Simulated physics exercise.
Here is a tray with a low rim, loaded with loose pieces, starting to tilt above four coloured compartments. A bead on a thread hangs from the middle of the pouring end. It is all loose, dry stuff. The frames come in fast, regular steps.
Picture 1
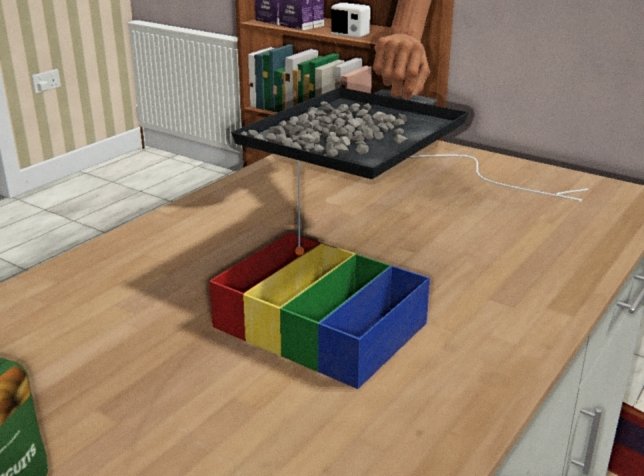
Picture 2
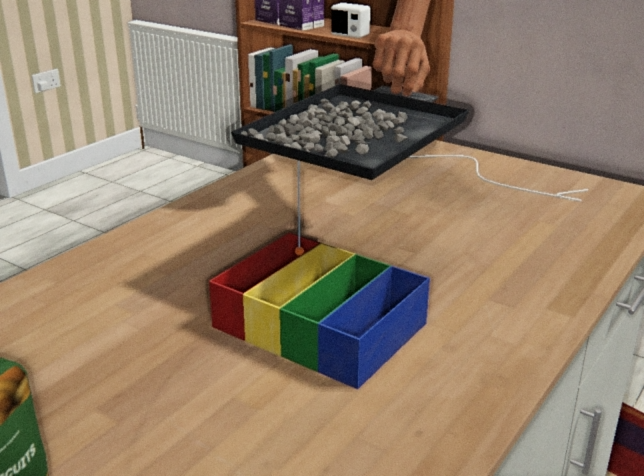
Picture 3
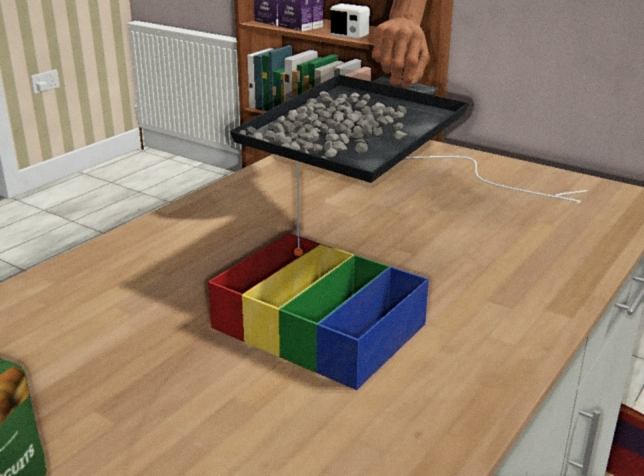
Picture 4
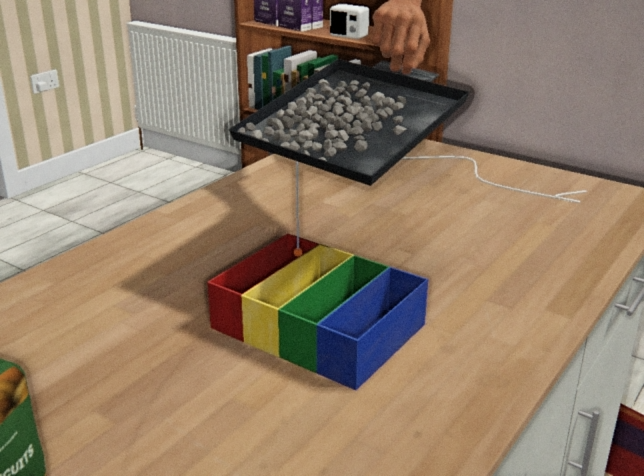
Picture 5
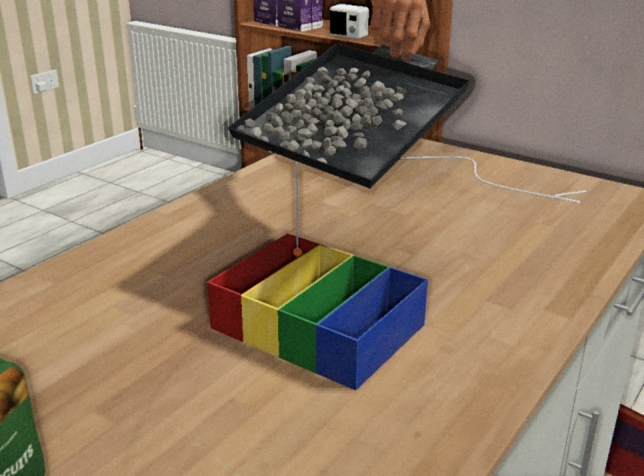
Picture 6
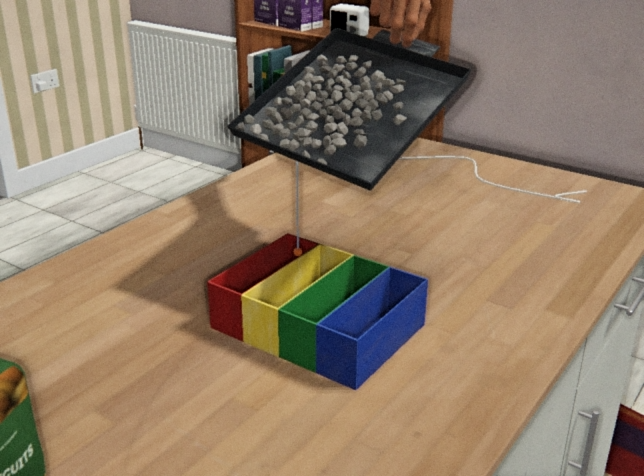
The video shows a hand at the back of a dark tray of grey gravel above red, yellow, green and blue compartments on a wooden counter; the tray gradually tilts toward the viewer, its right front corner lowest.
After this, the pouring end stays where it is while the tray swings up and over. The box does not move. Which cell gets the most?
The green cell gets the most.
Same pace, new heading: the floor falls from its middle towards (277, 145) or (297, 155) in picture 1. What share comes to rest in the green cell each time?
Near 0 % and 10 %.
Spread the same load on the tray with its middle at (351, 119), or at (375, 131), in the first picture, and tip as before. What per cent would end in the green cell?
The first gives 40 %, the second 50 %.
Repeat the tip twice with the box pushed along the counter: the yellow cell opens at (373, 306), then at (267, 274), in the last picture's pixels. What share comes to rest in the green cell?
In turn 0 and 30 in a hundred.
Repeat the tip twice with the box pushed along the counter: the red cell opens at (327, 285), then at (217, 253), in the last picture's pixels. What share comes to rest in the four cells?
Near 80 % and 70 %.
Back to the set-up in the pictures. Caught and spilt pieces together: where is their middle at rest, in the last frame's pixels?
Close to (324, 334).
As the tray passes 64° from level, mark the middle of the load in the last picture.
At about (324, 143).
Just after the last frame, tray tipped steeply; almost all on the tray; about a tenth falling or outside the box.
A moment on, tray tipped right over; roughly a third on the tray; roughly a quarter in the green cell; about a tenth in the blue cell; about a tenth in the yellow cell; just a few in the red cell; about a tenth falling or outside the box.
Further on, tray tipped past a quarter turn; roughly half in the green cell; roughly a quarter in the blue cell; roughly a quarter in the yellow cell; just a few in the red cell; just a few falling or outside the box.
When it is over, tray tipped past a quarter turn; roughly half in the green cell; roughly a quarter in the blue cell; roughly a quarter in the yellow cell; just a few in the red cell; just a few outside the box.
